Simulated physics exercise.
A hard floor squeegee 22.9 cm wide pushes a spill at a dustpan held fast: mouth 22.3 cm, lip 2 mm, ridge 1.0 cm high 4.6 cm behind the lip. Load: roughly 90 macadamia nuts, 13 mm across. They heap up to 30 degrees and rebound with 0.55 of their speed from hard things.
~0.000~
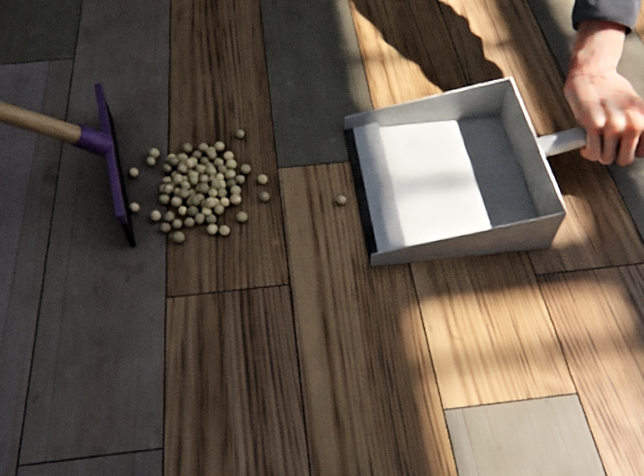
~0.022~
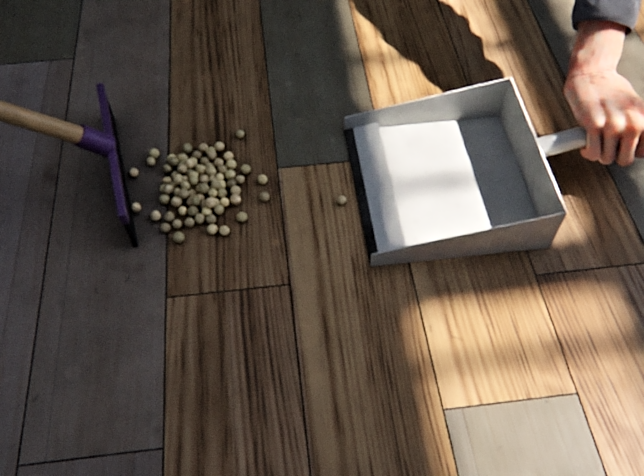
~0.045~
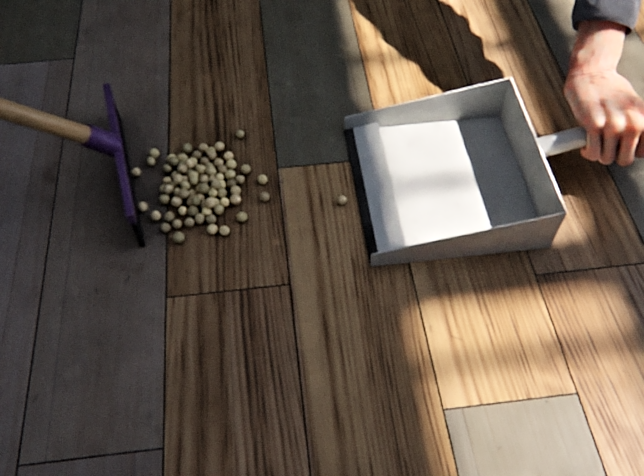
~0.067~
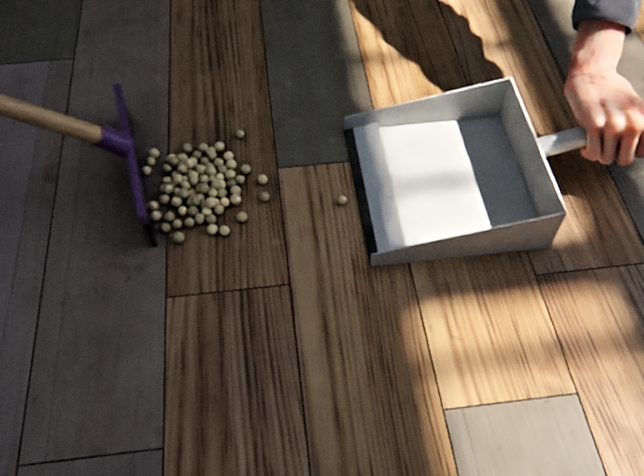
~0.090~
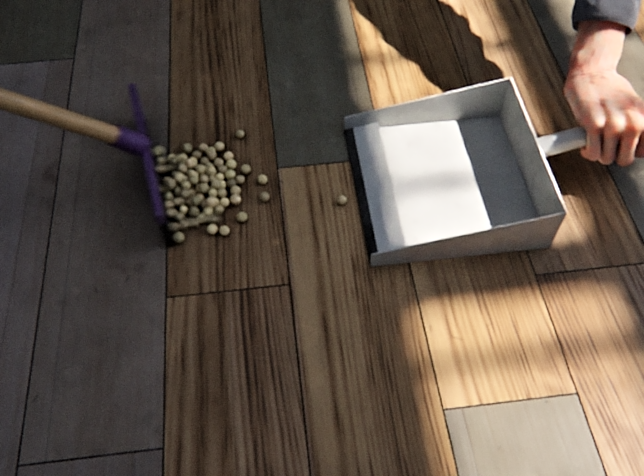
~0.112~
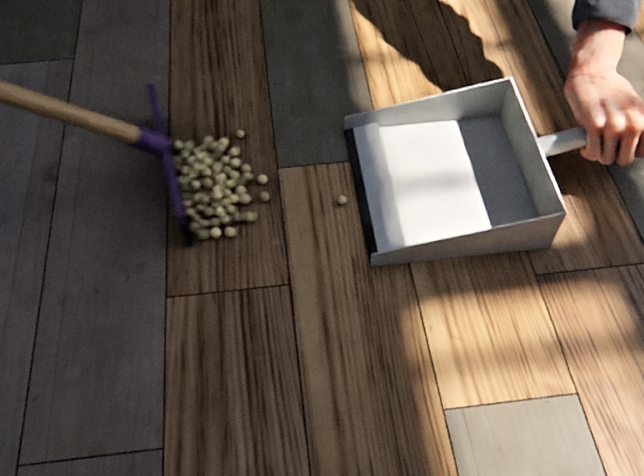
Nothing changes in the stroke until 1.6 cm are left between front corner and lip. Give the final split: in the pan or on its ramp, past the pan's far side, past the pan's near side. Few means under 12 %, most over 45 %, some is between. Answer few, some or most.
Pan: Some, far side: Some, near side: Few.
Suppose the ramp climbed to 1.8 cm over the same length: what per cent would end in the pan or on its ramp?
Then about 30 per cent.
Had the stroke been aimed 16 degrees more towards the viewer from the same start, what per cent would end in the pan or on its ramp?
It would be near 40 per cent.
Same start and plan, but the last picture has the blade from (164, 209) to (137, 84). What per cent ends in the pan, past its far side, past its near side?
Pan 30, far 35, near 5.
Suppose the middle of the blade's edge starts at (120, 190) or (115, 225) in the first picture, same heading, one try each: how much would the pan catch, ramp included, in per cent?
Some 40 and 30 per cent.
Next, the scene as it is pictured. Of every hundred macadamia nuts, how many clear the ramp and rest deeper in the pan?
About 30 per cent.
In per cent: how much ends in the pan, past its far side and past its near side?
Pan 40; far side 25; near side 0.
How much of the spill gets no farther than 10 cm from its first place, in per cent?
Roughly 0 per cent.
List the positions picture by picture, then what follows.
Blade from (122, 219) to (100, 92), moved 0.0 cm, 0 of the pieces shifted so far; middle of the pieces at (201, 188); pan at (455, 183), in the first frame.
Blade from (124, 219) to (102, 92), moved 0.3 cm, 0 of the pieces shifted so far; middle of the pieces at (201, 188), in the second frame.
Blade from (132, 219) to (109, 92), moved 1.1 cm, 1 of the pieces shifted so far; middle of the pieces at (201, 188), in the third frame.
Blade from (144, 219) to (119, 92), moved 2.5 cm, 2 of the pieces shifted so far; middle of the pieces at (201, 188), in the fourth frame.
Blade from (161, 219) to (134, 92), moved 4.5 cm, 11 of the pieces shifted so far; middle of the pieces at (201, 188), in the fifth frame.
Blade from (182, 219) to (152, 92), moved 6.9 cm, 81 of the pieces shifted so far; middle of the pieces at (210, 185); pan at (455, 183). Its pace works out near 1.12 m/s, heading 8 degrees towards the viewer's side, in the sixth frame.
After 0.21 s, middle of the blade 13 cm from the lip; 0 % over the lip, far side 20 %, near side 0 %.
After 0.28 s, middle of the blade 6 cm from the lip; 10 % over the lip, far side 25 %, near side 0 %.
After 0.49 s, middle of the blade 4 cm from the lip; 50 % over the lip, far side 25 %, near side 0 %.
By 1.6 s all is still; pan 40 %, far side 25 %, near side 0 %, in front of the lip or behind the blade 35 %.
